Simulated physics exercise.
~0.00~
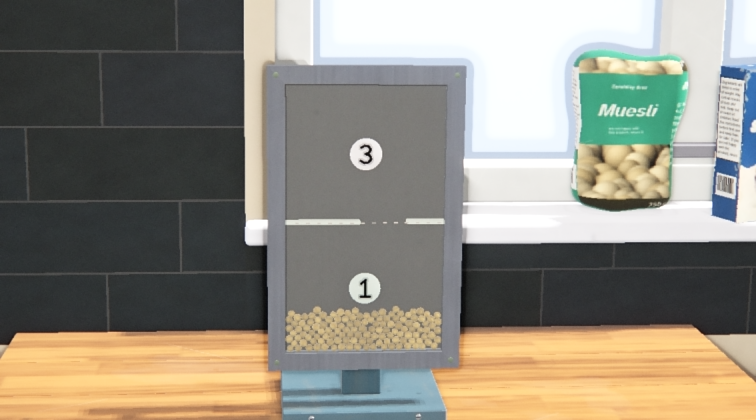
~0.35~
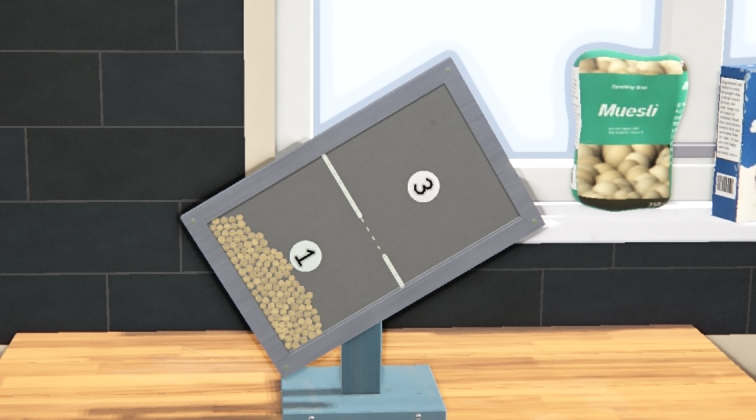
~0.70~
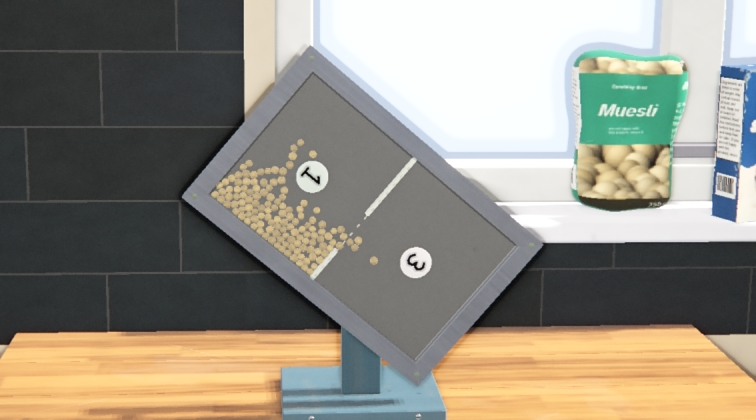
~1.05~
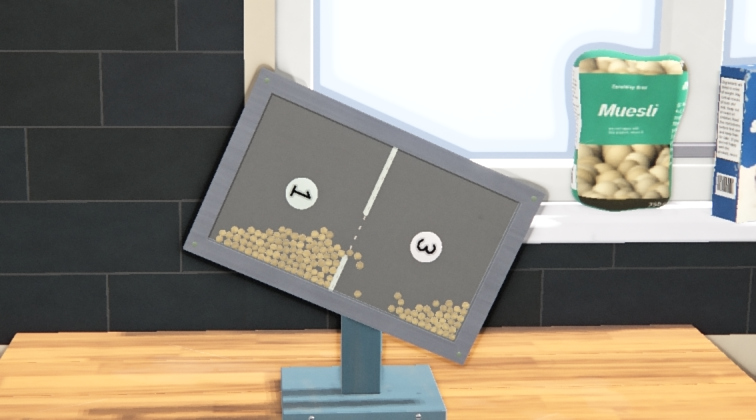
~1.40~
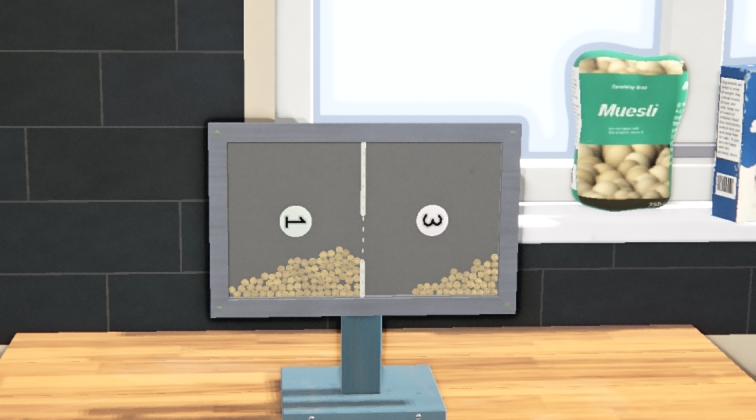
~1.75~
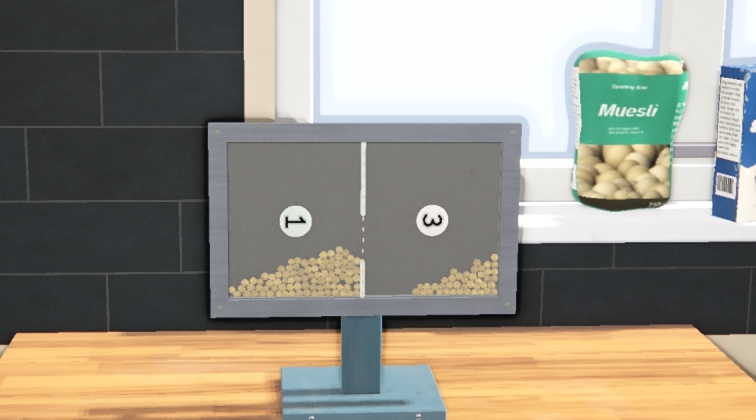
A framed case of pale beads tips clockwise, swings partway back, and rests sideways, beads divided unevenly.
